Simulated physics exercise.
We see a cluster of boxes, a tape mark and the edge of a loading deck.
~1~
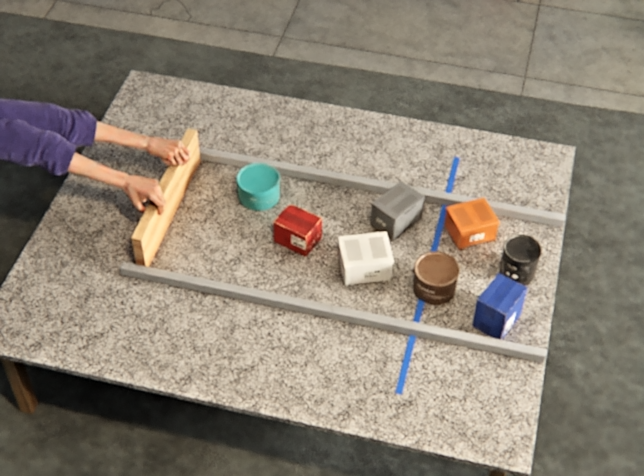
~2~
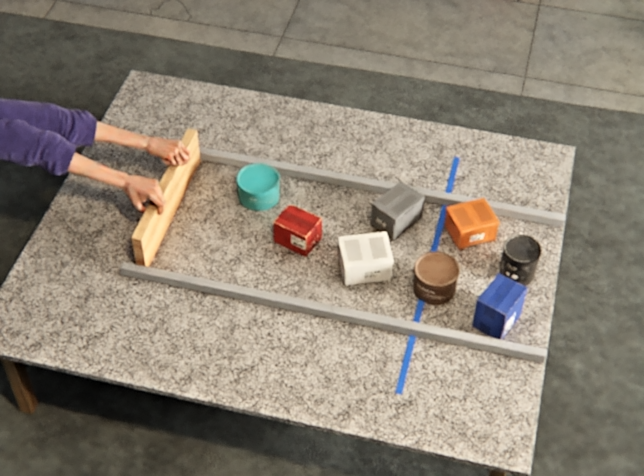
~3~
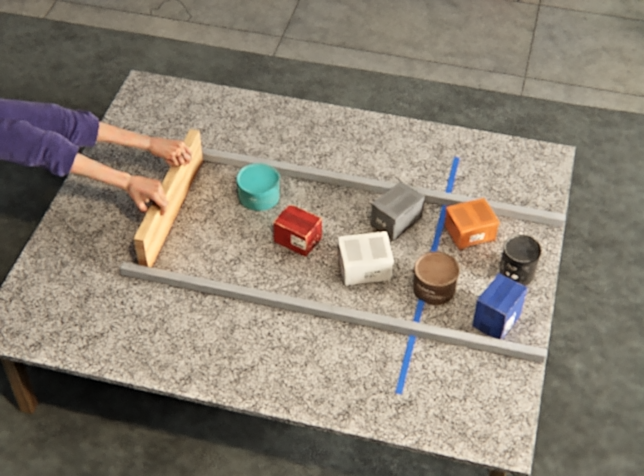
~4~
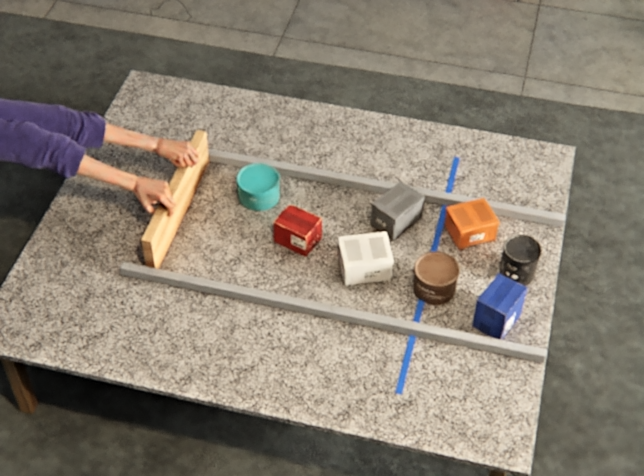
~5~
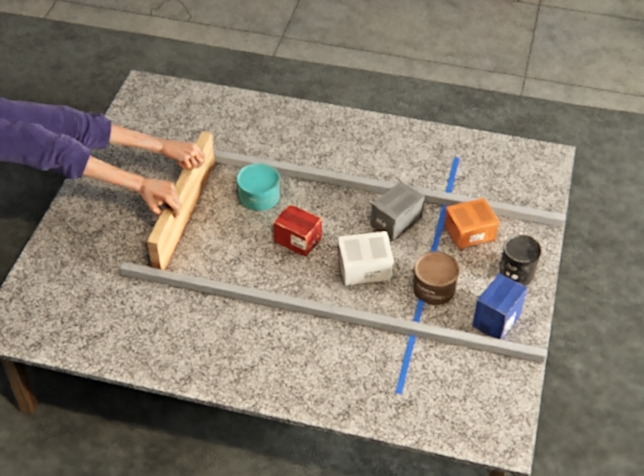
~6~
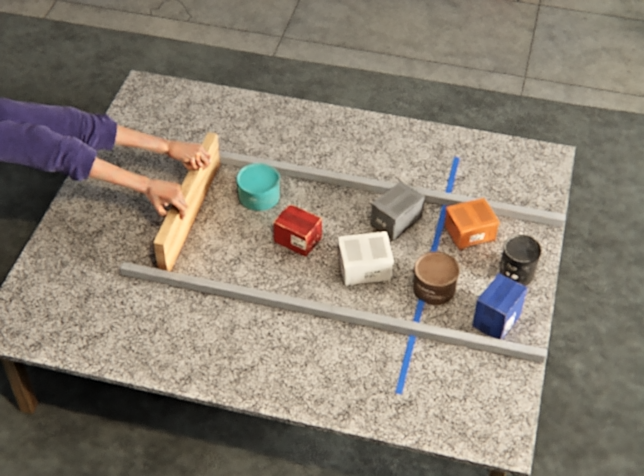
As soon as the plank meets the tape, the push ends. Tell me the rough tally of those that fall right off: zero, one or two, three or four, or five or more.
Tally: Zero.
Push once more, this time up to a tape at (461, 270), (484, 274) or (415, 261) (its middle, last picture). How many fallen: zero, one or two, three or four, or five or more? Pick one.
Just one or two; one or two; no fall at all.
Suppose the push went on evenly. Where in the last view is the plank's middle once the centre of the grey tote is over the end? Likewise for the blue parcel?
With the grey tote it sits around (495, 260), with the blue parcel around (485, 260).
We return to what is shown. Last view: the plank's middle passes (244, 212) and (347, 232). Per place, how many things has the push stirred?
So 1, and at the other place 4.
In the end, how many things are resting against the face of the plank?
Looks like 3 of them, all told.
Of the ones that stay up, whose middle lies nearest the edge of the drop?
Orange tote.
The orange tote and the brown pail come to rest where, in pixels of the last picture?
Orange tote: (538, 231); brown pail: (498, 290).
Early on, none off yet; black pail at rest near (520, 261); blue parcel at rest near (499, 307); orange tote at rest near (471, 224).
Finally, the number that fall off is zero.
